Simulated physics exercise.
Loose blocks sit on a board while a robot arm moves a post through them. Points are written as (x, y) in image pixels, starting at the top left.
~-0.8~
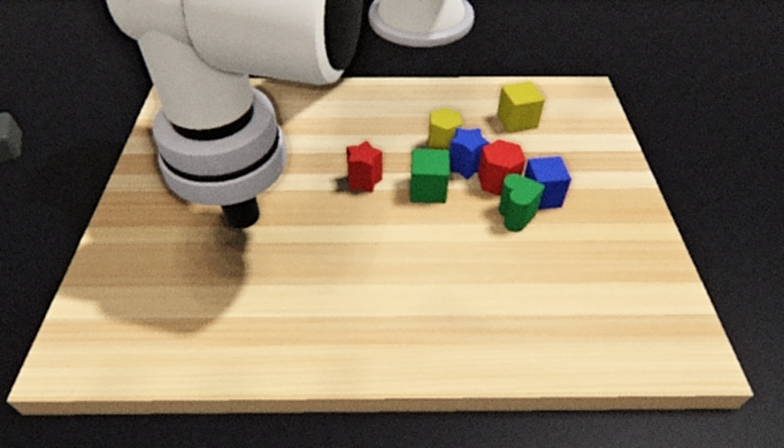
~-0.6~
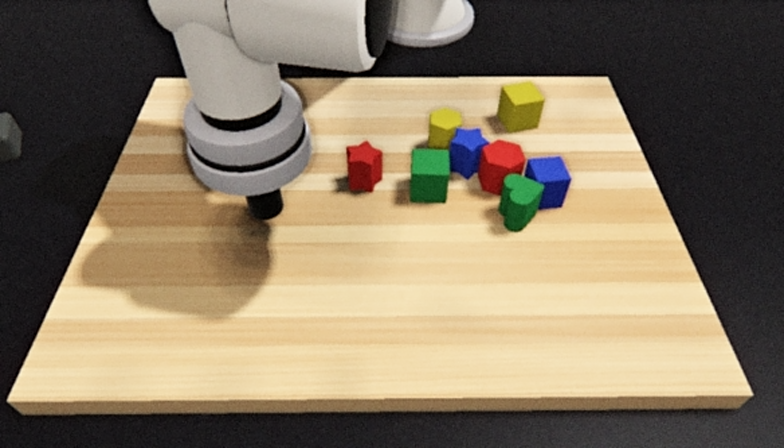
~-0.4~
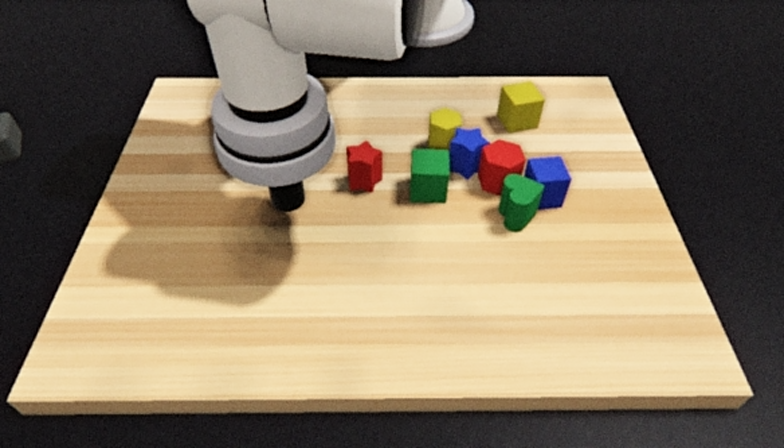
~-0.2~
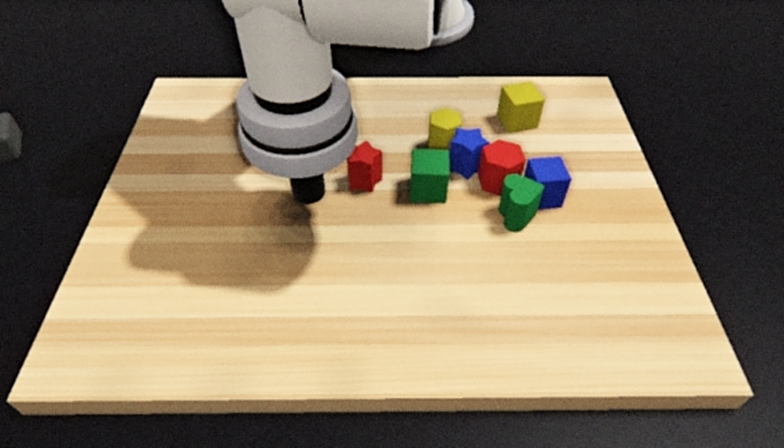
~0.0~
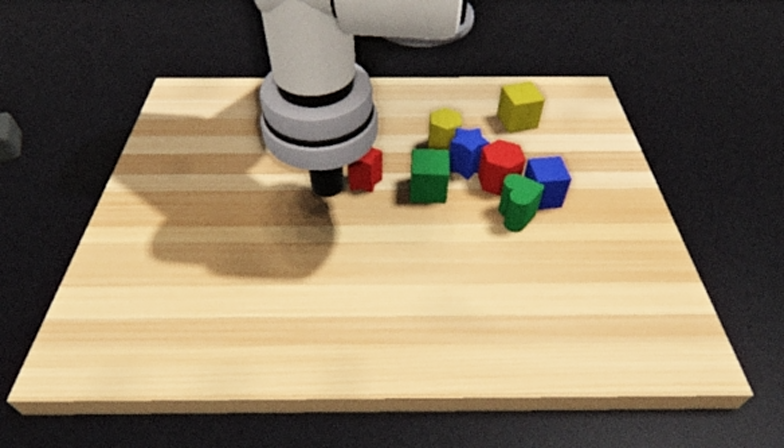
A white and grey robot arm with a black post at its lower end hangs over the left side of a pale wooden board, seen from above at an angle against a dark surface. Red, green, blue and yellow blocks sit right of it, toward the back. The arm glides steadily right and slightly backward, partly covering the red star block, while the blocks and camera stay still.
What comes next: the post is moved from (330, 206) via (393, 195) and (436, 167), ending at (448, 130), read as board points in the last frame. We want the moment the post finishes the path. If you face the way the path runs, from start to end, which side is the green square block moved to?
The answer is right: Facing from the path's start to its end, that's where the green square block shifts.
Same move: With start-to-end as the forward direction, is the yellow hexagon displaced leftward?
In short: Yes.
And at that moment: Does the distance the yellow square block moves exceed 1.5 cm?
My answer is no.
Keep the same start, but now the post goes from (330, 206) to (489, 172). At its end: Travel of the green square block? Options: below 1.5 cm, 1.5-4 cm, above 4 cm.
More than 4 cm.
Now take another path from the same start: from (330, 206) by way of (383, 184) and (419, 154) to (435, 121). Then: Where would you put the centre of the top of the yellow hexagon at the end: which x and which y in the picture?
I expect it at (464, 104).
What follows on the original path. One third of the way, post at (395, 176); red star block at (370, 149), turned 35° anticlockwise.
Two thirds of the way, post at (438, 148); red star block at (370, 149), turned 35° anticlockwise; green square block at (469, 155), turned 15° clockwise; blue star block at (477, 133), turned 20° anticlockwise.
At the end, post at (450, 111); red star block at (370, 149), turned 35° anticlockwise; green square block at (469, 155), turned 15° clockwise; yellow hexagon at (456, 84), turned 15° anticlockwise; blue star block at (477, 133), turned 20° anticlockwise; yellow square block unmoved.
